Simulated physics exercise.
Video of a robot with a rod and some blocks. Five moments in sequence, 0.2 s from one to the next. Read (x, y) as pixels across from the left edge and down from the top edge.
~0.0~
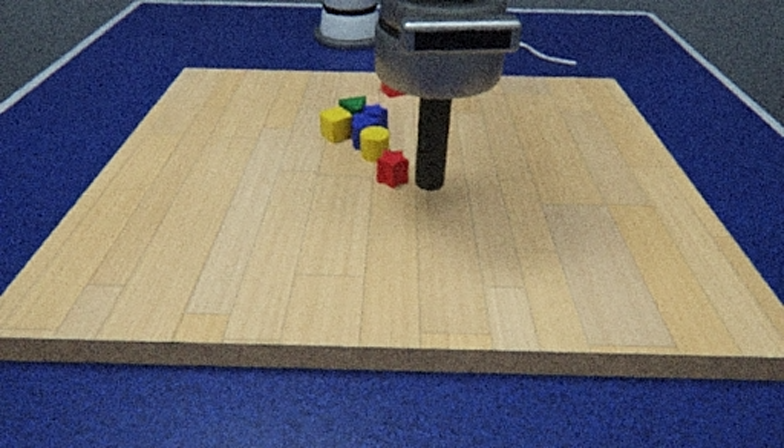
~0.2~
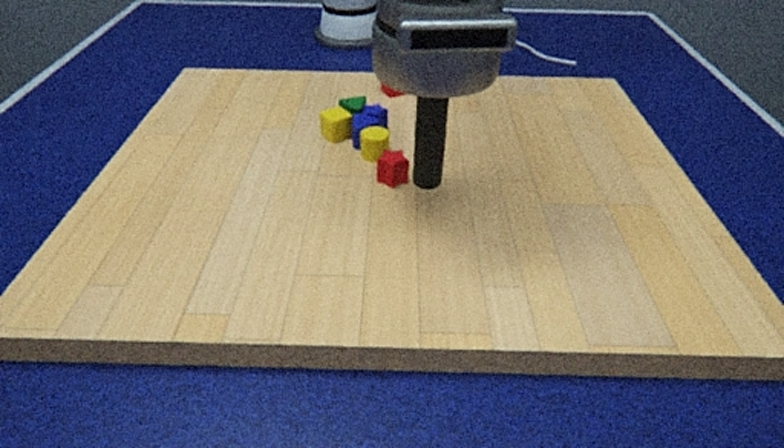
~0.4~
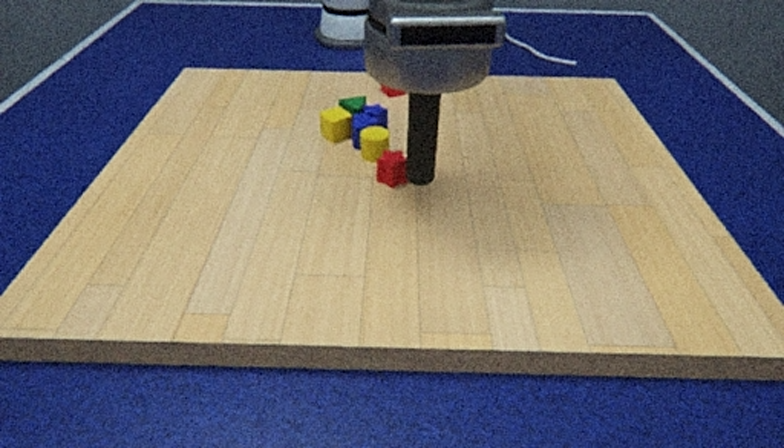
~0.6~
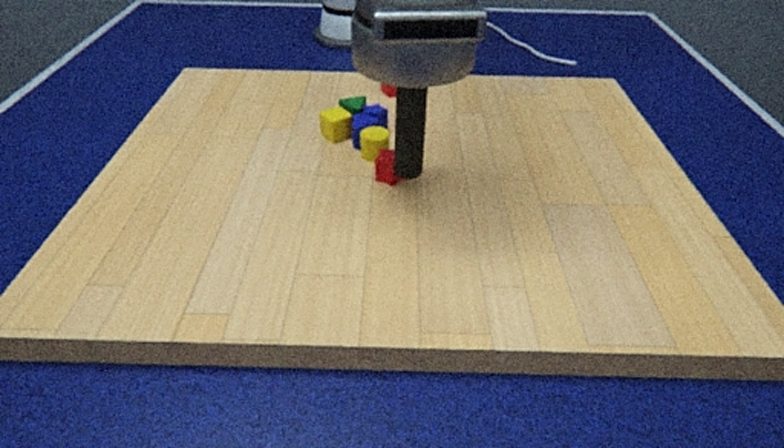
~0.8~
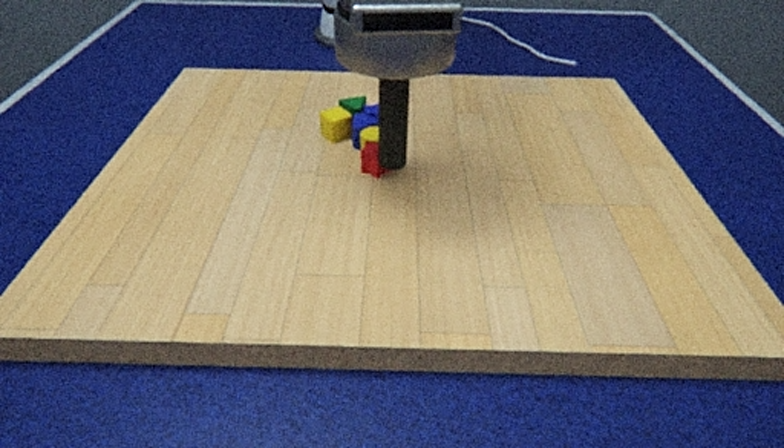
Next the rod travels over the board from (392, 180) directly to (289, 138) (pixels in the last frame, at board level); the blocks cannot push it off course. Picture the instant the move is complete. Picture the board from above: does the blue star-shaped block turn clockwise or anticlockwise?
Answer: Clockwise.
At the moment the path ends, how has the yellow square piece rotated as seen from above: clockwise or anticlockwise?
Spins counterclockwise.
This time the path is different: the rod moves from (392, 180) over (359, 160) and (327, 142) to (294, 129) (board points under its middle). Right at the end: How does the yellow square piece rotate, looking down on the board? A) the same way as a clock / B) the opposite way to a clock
I'll go with B - the opposite way to a clock.
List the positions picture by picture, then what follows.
Lower end of the rod at (429, 184), tops of blocks, yellow square piece at (336, 114), green triangular block at (354, 101), blue star-shaped block at (374, 109), yellow circular block at (375, 133), red star-shaped block at (393, 156), in the first picture.
Rod at (427, 183), blocks as before, in the second picture.
Rod at (420, 179), blocks as before, in the third picture.
Rod at (408, 173), red star-shaped block at (391, 155), in the fourth picture.
Rod at (393, 164), yellow square piece at (336, 114), green triangular block at (354, 101), blue star-shaped block at (374, 109), yellow circular block at (375, 133), red star-shaped block at (376, 147), in the fifth picture.
On the path given first. One third of the way, rod at (354, 149); yellow square piece at (330, 110), turned 50° anticlockwise; green triangular block at (352, 95), turned 25° anticlockwise; blue star-shaped block at (379, 104), turned 55° clockwise; yellow circular block at (359, 119); red star-shaped block at (348, 130), turned 25° clockwise.
Two thirds of the way, rod at (320, 136); yellow square piece at (329, 108), turned 60° anticlockwise; green triangular block at (354, 93), turned 55° anticlockwise; blue star-shaped block at (383, 102), turned 75° clockwise; yellow circular block at (356, 114); red star-shaped block at (332, 119), turned 70° clockwise.
At the end, rod at (287, 123); yellow square piece at (330, 106), turned 60° anticlockwise; green triangular block at (354, 93), turned 55° anticlockwise; blue star-shaped block at (383, 102), turned 75° clockwise; yellow circular block at (355, 114); red star-shaped block at (328, 118), turned 95° clockwise.
